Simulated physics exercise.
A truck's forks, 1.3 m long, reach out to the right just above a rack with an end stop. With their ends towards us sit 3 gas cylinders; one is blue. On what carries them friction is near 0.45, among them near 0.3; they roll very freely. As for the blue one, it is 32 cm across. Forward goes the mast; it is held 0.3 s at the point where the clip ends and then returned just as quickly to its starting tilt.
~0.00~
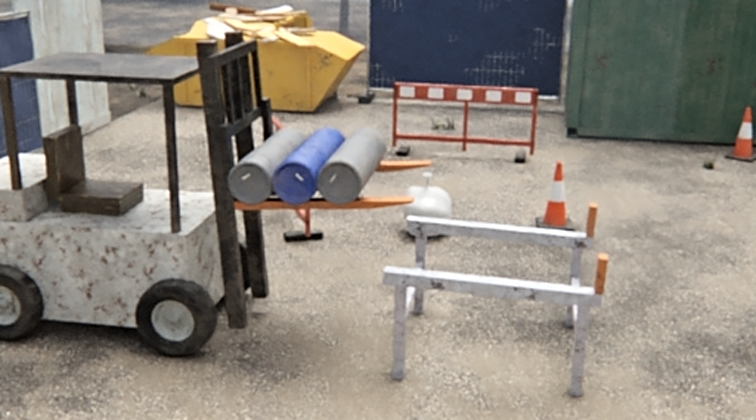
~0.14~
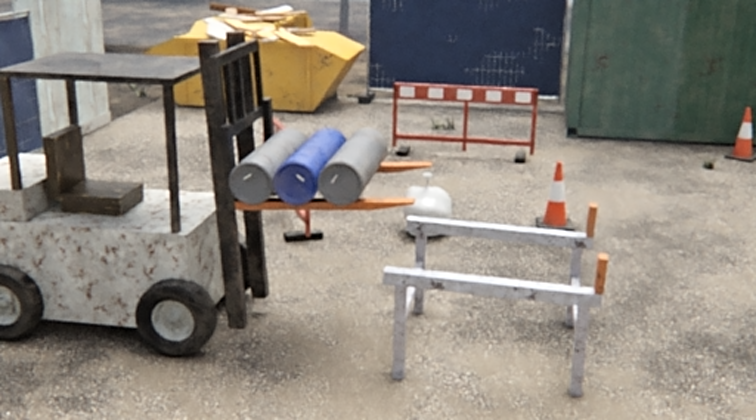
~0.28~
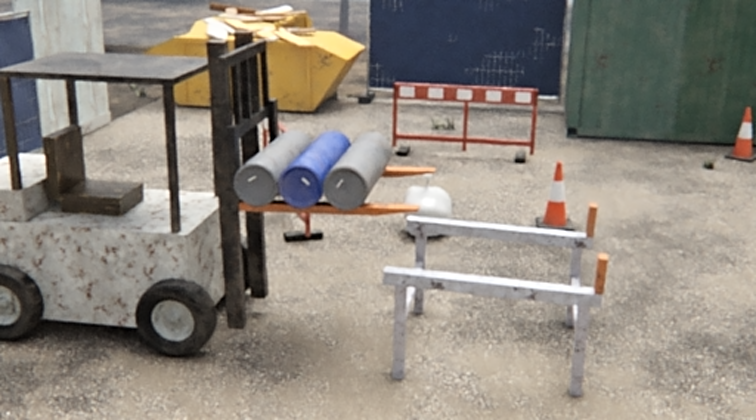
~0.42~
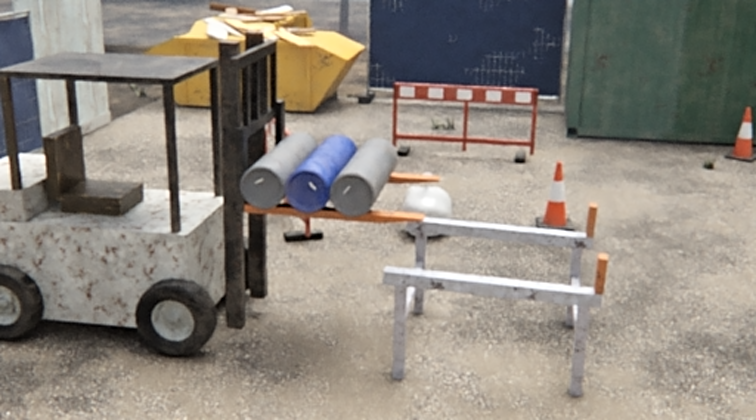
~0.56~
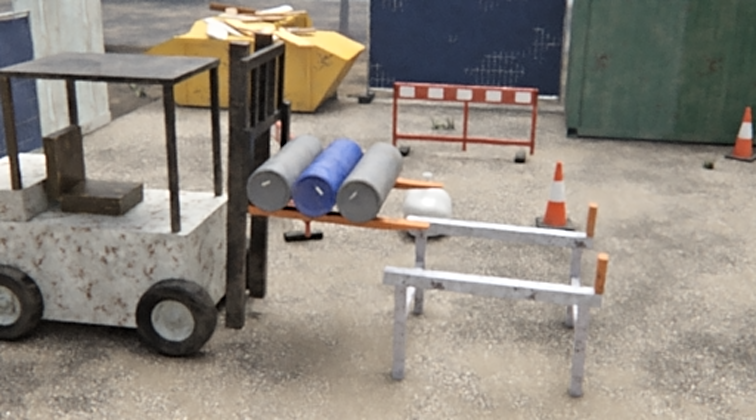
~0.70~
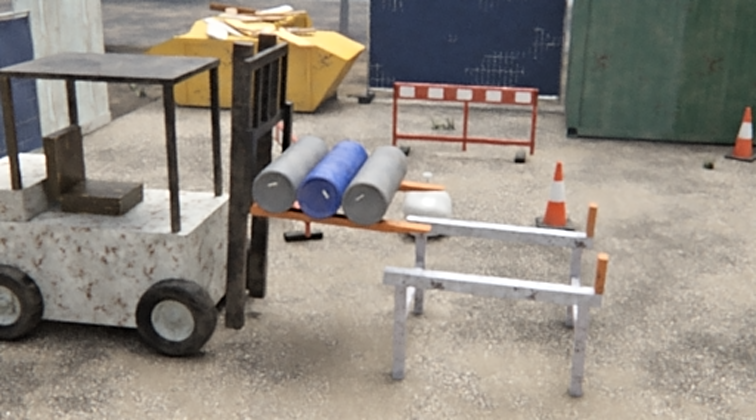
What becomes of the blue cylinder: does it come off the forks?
The blue cylinder does not.
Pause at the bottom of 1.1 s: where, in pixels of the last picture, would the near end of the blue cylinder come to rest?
Near (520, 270).
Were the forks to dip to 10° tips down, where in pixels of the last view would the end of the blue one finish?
Near pixel (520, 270).
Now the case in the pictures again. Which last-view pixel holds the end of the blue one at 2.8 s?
I'd put it somewhere around (361, 183) in that view.
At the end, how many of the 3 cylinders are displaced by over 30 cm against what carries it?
In total, 1.
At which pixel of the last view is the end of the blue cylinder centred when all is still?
(294, 183), roughly.
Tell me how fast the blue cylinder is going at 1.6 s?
I'd put it near 0.3 m/s.
By 1.6 s, blue is on the forks, 40 cm from the tips, rolling right; 0 of 3 have left the forks.
By 2.8 s, blue is on the forks, 35 cm from the tips, rolling left; 1 of 3 has left the forks.
Finally (4.2 s), blue is on the forks, 80 cm from the tips; 1 of 3 has left the forks.
